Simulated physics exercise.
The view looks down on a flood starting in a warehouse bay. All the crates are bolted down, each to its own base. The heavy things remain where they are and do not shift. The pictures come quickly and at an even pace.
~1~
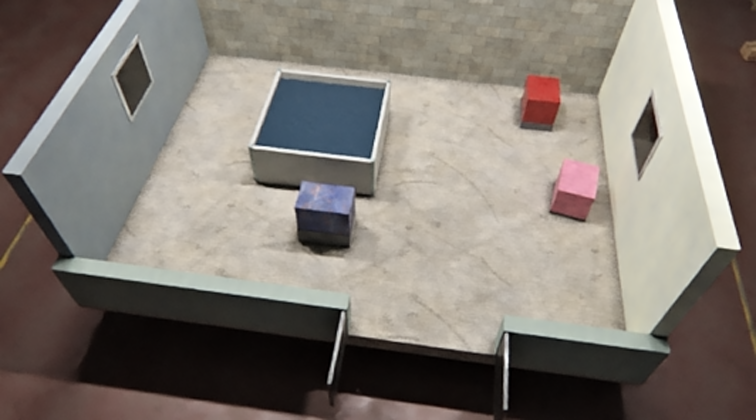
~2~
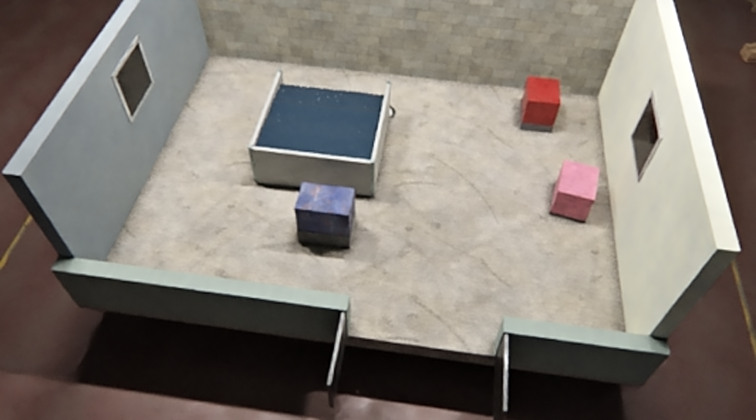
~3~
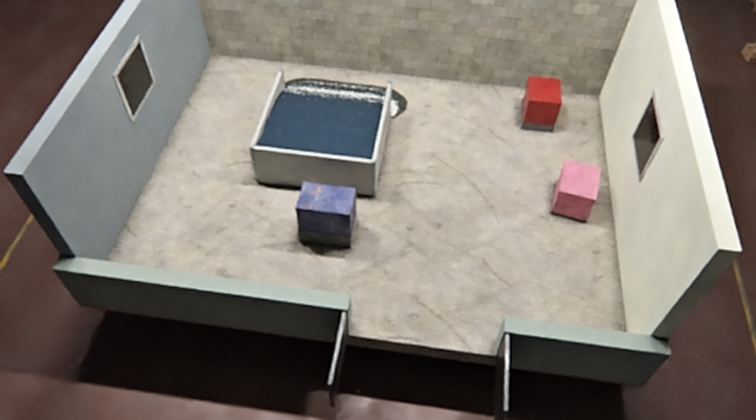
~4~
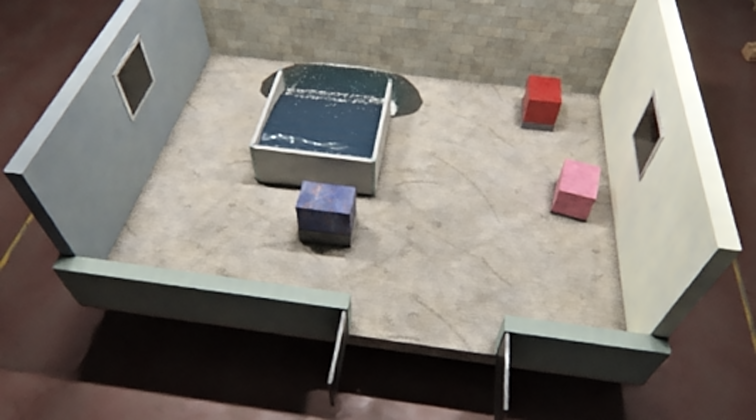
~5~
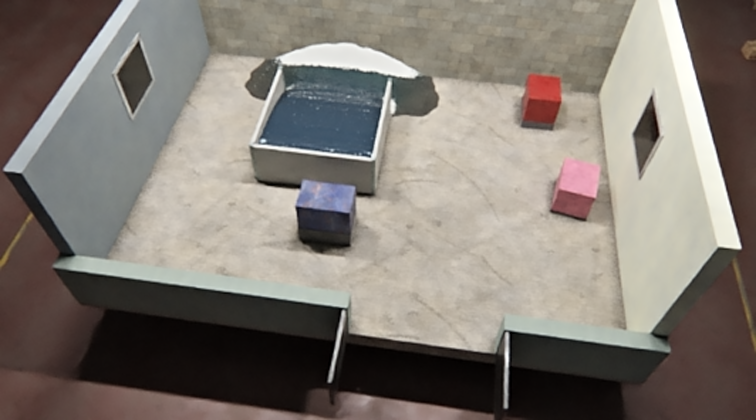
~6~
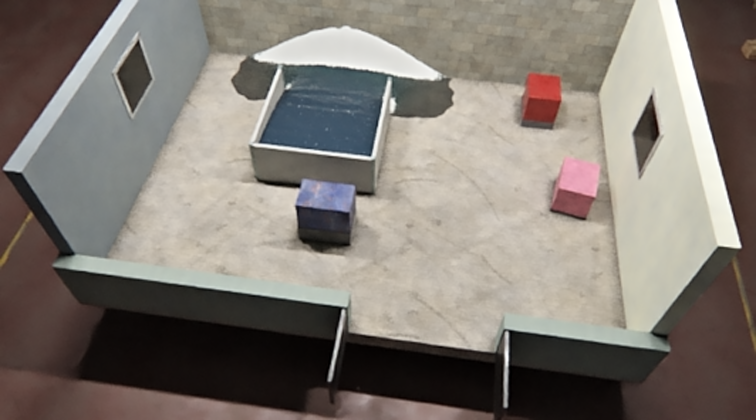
In this clip, a pale-sided tank of dark water stands near blue, red and pink blocks in a walled bay; its far side opens, and water pours out behind it, spreading across the floor toward the back wall.
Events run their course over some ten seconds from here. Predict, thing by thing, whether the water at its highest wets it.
The red crate is wetted. The pink crate is wetted. The blue crate is not wetted.
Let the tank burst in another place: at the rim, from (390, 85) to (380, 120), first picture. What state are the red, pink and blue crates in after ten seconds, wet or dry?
Here's how it goes: The red crate is swamped, the pink crate is swamped, and the blue crate is left untouched.
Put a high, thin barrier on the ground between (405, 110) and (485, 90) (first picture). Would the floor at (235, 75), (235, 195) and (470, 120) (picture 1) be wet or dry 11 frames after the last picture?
Outcome by spot, in order - watered, unwatered, unwatered.
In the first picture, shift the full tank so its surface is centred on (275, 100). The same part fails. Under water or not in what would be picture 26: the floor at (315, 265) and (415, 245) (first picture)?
The first spot is not reached, while the second is not reached.
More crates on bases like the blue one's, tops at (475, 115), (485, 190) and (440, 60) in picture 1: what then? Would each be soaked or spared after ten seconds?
Crate by crate: Is not reached; is not reached; gets flooded.
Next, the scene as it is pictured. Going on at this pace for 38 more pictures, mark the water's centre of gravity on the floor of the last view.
I'd put it at around (366, 169).
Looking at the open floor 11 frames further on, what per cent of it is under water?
Close to 30 %.
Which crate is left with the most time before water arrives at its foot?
Pick: The blue one.
A moment on, water covers 15 % of the floor; the red crate water round its plinth, the pink crate not reached, the blue crate not reached.
Next, water covers 30 % of the floor; the red crate water round its plinth, the pink crate not reached, the blue crate not reached.
Then, water covers 60 % of the floor; the red crate water round its plinth, the pink crate water round its plinth, the blue crate not reached.
Later, water covers 90 % of the floor; the red crate water round its plinth, the pink crate water round its plinth, the blue crate water round its plinth.
In the end, water covers 100 % of the floor; the red crate was topped, the pink crate was topped, the blue crate stayed above the water.
